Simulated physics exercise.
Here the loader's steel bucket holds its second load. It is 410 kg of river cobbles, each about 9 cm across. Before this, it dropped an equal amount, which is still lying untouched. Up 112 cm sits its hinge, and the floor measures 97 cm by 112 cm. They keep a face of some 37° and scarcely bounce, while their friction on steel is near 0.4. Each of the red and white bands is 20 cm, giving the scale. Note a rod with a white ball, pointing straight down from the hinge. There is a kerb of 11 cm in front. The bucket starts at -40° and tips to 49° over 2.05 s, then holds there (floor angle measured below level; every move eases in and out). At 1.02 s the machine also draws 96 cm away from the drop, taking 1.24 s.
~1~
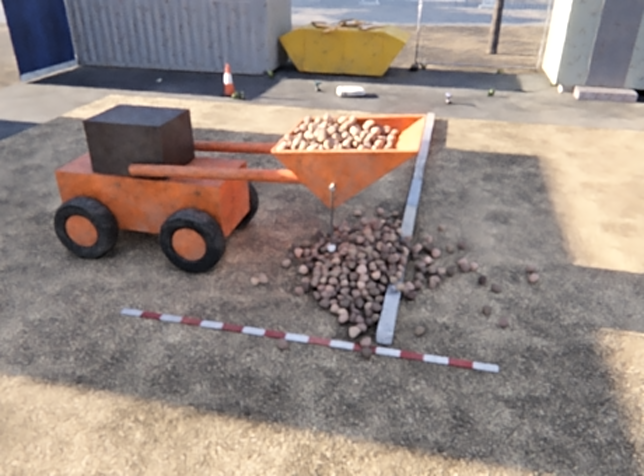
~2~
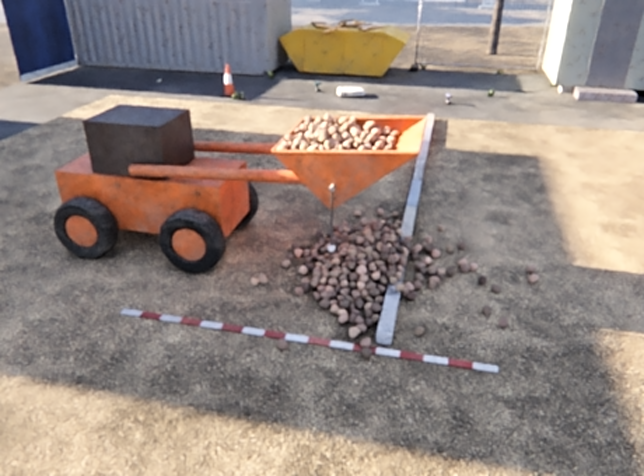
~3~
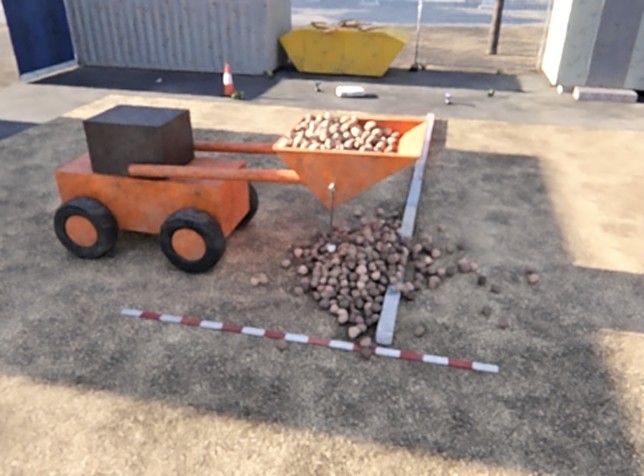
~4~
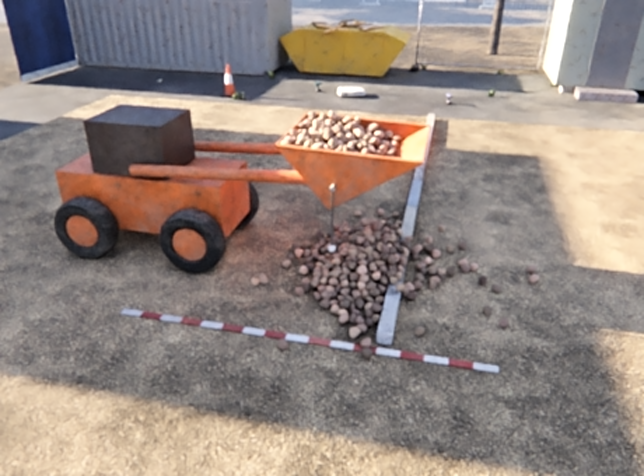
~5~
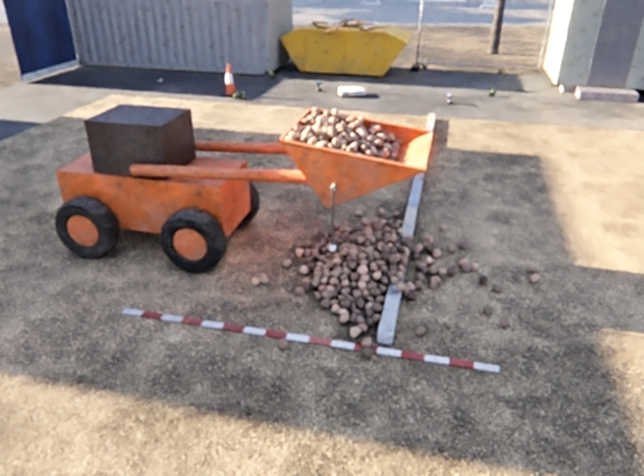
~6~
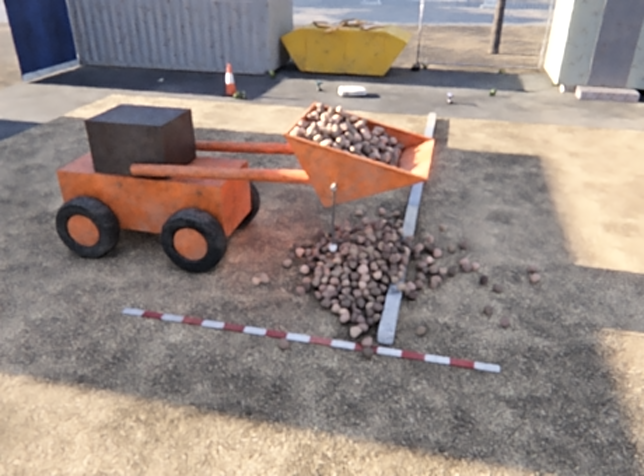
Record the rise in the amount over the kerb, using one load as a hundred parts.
Rise: About 26 parts in every hundred.
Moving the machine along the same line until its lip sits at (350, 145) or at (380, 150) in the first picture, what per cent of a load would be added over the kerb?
First place: Roughly 0 %; second place: Roughly 5 %.
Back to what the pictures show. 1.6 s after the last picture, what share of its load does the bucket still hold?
0 %.
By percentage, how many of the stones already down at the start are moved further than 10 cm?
Estimate: 10 %, roughly.
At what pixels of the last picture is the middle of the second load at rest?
Roughly at pixel (366, 253).
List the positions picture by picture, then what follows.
In the first frame, the bucket is at -40°, its lip at (418, 151); the top of the load is at (338, 124). The earlier load is highest near (378, 236), 28 cm above ground level, 92 % on this side of the kerb, 8 % over the kerb.
The second frame shows lip at (419, 153), floor tilted -39°, highest stones at (338, 124).
In the third frame, the bucket is at -37°, its lip at (420, 157); the top of the load is at (325, 122).
The fourth frame shows lip at (423, 163), floor tilted -33°, highest stones at (318, 122).
In the fifth frame, the bucket is at -28°, its lip at (425, 170); the top of the load is at (318, 117).
The sixth frame shows lip at (427, 180), floor tilted -22°, highest stones at (323, 114).
Then, 0.9 s after the last picture the floor is at 35°; in per cent of one load, 63 in the bucket, 126 on this side of the kerb, 11 over the kerb; the foremost stones are at (498, 284).
Then, 1.6 s after the last picture the floor is at 49°; in per cent of one load, 0 in the bucket, 167 on this side of the kerb, 32 over the kerb; the foremost stones are at (505, 288).
Then, 2.1 s after the last picture the floor is at 49°; in per cent of one load, 0 in the bucket, 166 on this side of the kerb, 34 over the kerb; the foremost stones are at (509, 291).
Then, 4.8 s after the last picture the floor is at 49°; in per cent of one load, 0 in the bucket, 166 on this side of the kerb, 34 over the kerb; the foremost stones are at (509, 291). Net gain over the kerb, 26.
